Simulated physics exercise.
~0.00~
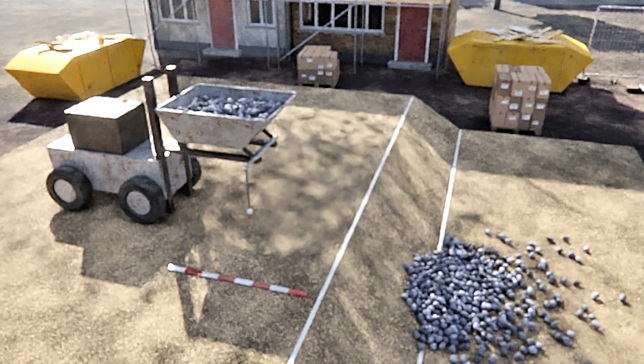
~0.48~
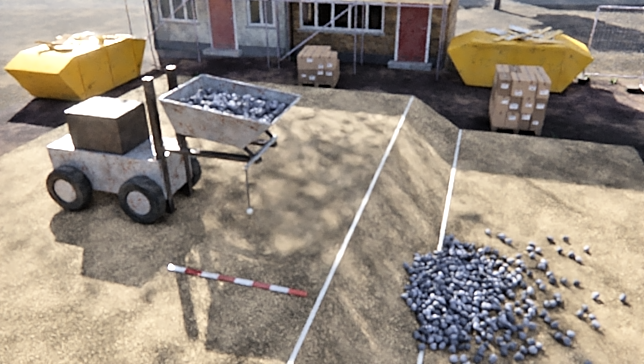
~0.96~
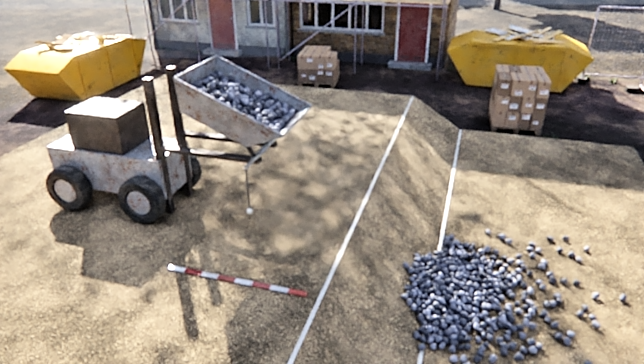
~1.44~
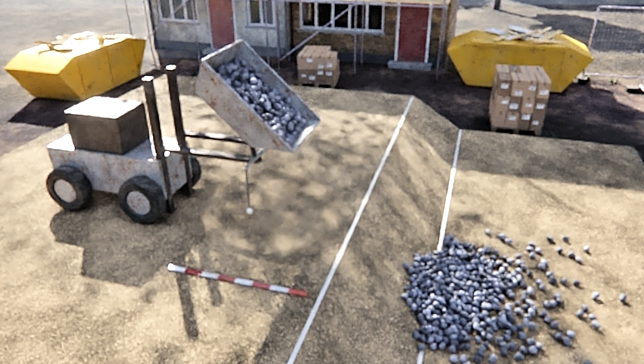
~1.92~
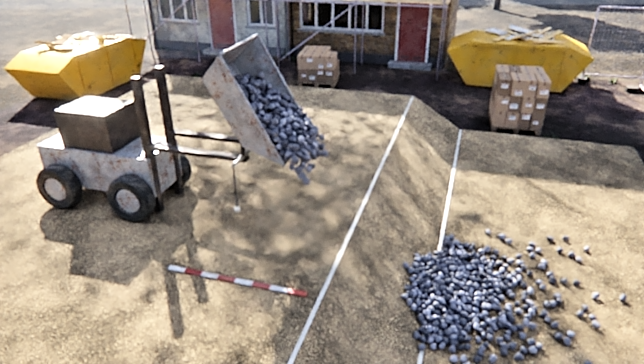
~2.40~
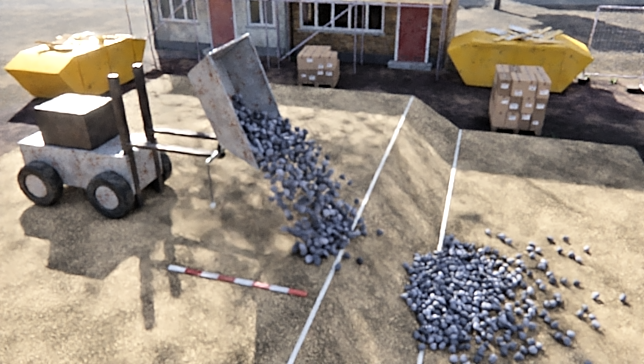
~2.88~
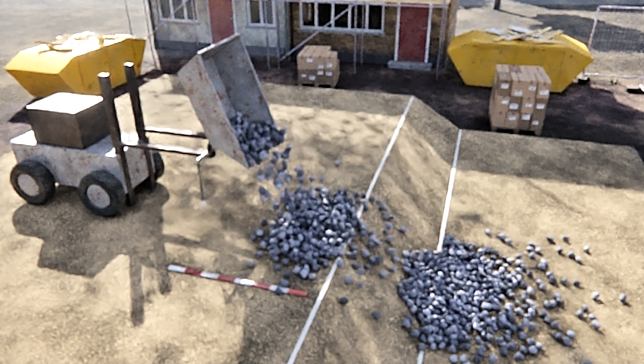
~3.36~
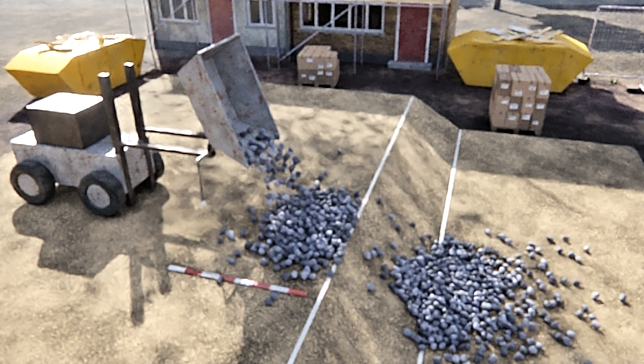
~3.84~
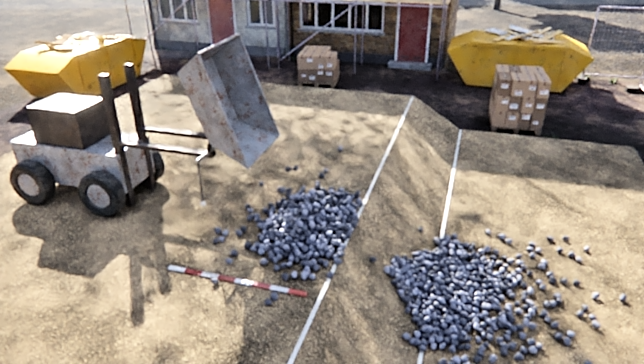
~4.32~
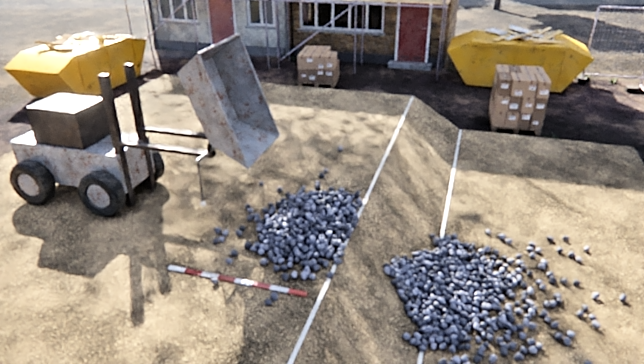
A sandy building site is seen from above, with two yellow waste skips, stacked boxes and a house front behind. At left stands a wheeled forklift holding a grey skip full of grey stones, above a red and white staff, while an earlier heap lies at right beyond two white lines marking a bank. The skip tips steeply to the right as the machine backs away leftward. Stones pour out and pile up beside the upper line, with a few rolling down the slope. The skip ends empty and tilted, with most of its load heaped at the top.
